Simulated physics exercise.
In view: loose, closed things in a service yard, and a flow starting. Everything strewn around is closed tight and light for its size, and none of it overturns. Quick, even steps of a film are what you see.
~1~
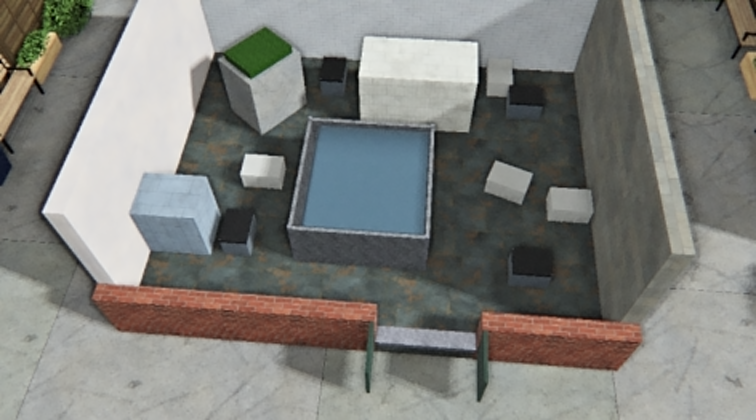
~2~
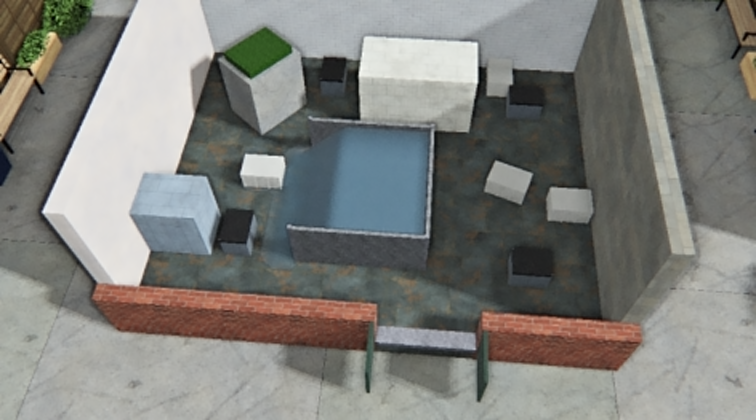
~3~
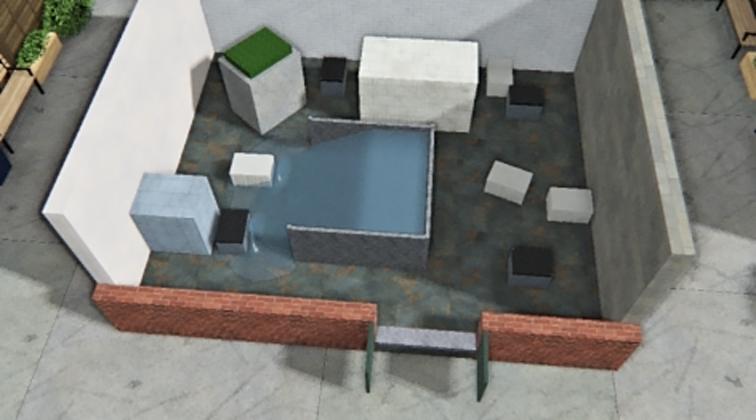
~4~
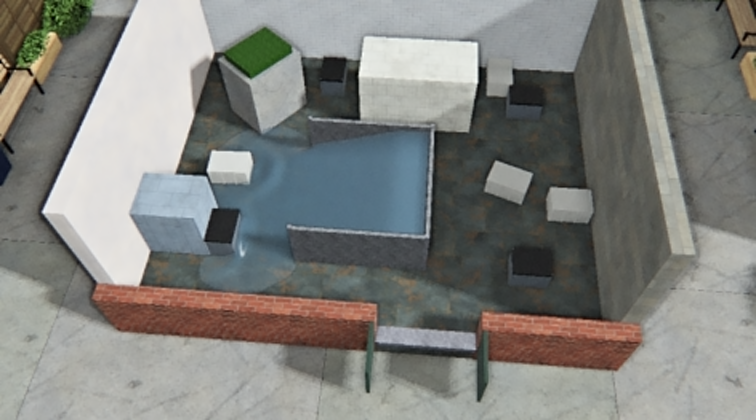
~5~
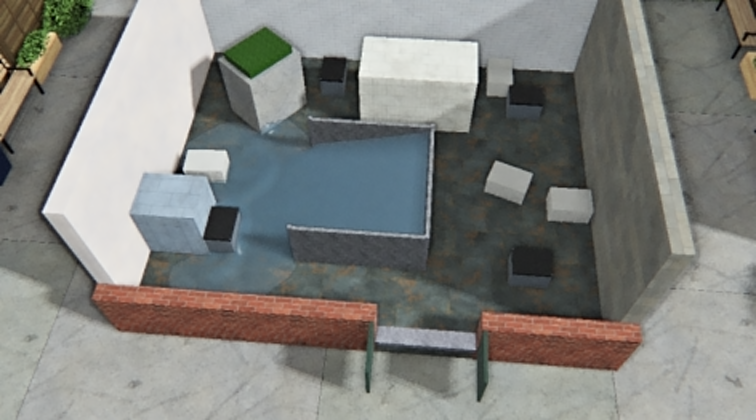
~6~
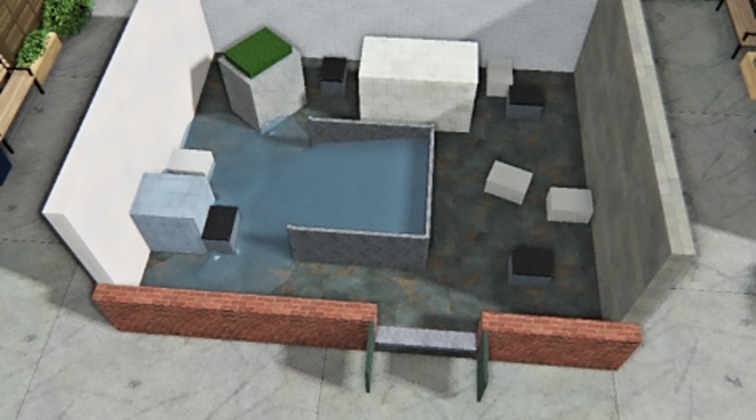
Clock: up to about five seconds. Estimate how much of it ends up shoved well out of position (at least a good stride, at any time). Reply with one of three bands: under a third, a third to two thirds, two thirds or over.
A third to two thirds.
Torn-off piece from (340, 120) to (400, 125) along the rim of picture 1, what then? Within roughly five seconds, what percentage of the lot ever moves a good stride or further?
I'd say around 90 per cent.
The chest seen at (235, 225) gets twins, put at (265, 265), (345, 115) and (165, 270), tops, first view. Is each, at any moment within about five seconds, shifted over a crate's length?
First driven off; second driven off; third driven off.
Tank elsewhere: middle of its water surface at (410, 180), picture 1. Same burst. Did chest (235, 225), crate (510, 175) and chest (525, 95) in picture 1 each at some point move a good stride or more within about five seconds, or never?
Well, in order they come out as moved that far, stayed within it and stayed within it.
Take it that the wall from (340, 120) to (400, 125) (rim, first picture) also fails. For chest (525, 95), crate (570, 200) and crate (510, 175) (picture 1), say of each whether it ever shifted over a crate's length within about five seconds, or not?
Working through them in order, the first not displaced that far, the second gets shoved clear and the last gets shoved clear.
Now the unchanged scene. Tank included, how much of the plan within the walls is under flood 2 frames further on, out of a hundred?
I reckon around 30 per cent.
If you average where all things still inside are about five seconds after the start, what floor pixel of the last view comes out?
Around (450, 164).
A moment on, 1 of 8 are well off their spots; 2 afloat.
Next, 2 of 8 are well off their spots; 2 afloat.
Later, 2 of 8 are well off their spots; 3 afloat.
In the end, 5 of 8 are well off their spots, and 5 have been at some point; 4 afloat.
